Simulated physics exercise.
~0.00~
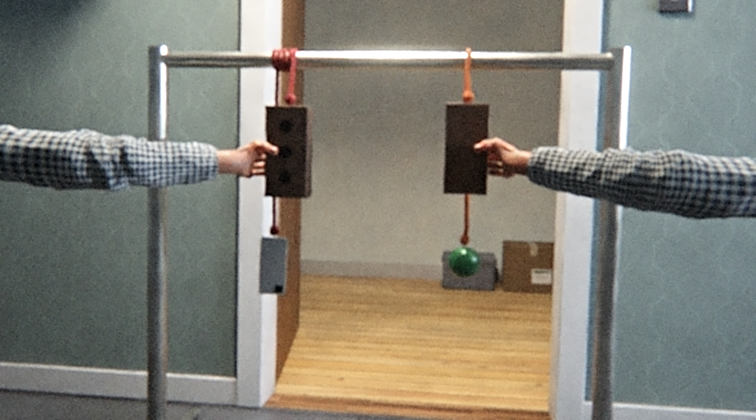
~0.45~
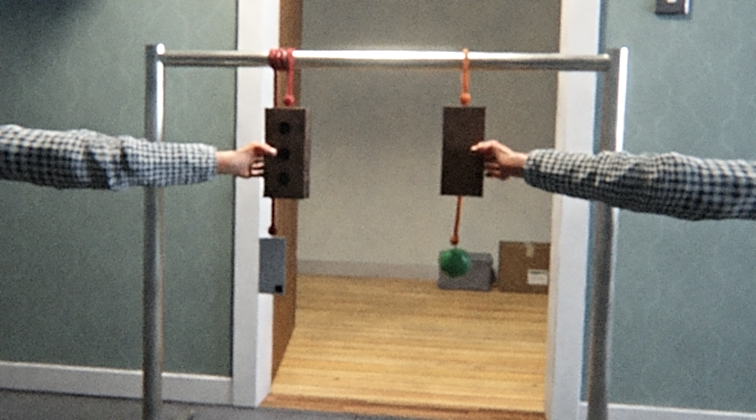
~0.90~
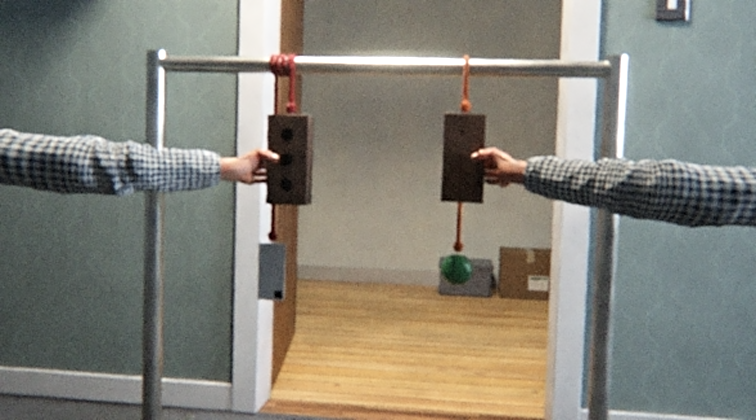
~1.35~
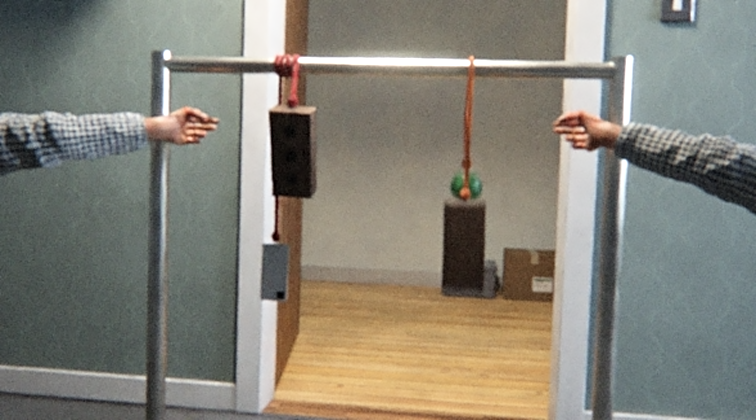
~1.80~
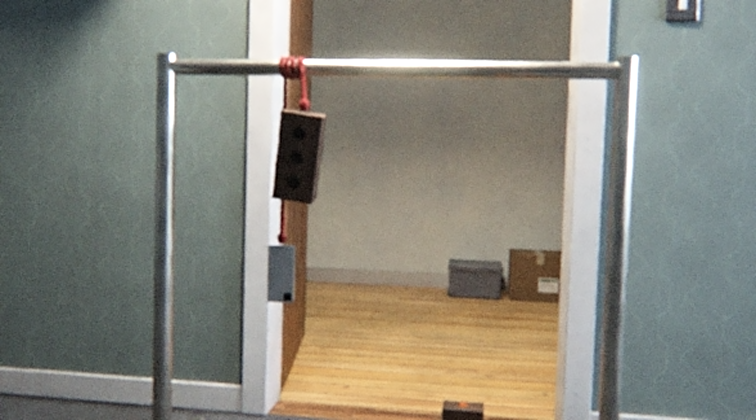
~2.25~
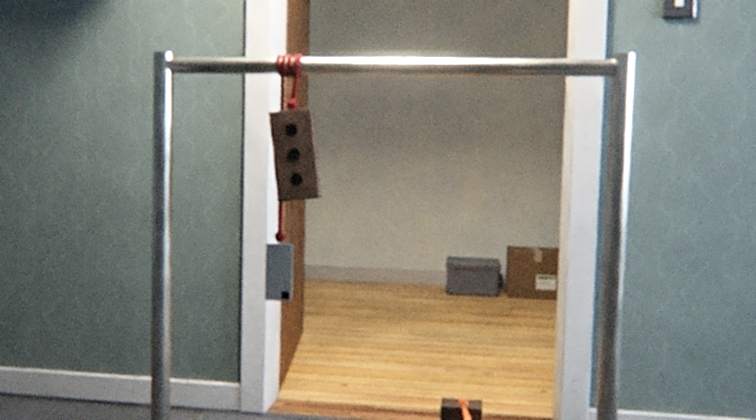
The footage shows two hands holding dark bricks that hang from a metal rail on ropes, a flat grey object below the left and a green ball below the right. The hands let go; the right brick drops to the floor while the left stays hanging, turning slightly.
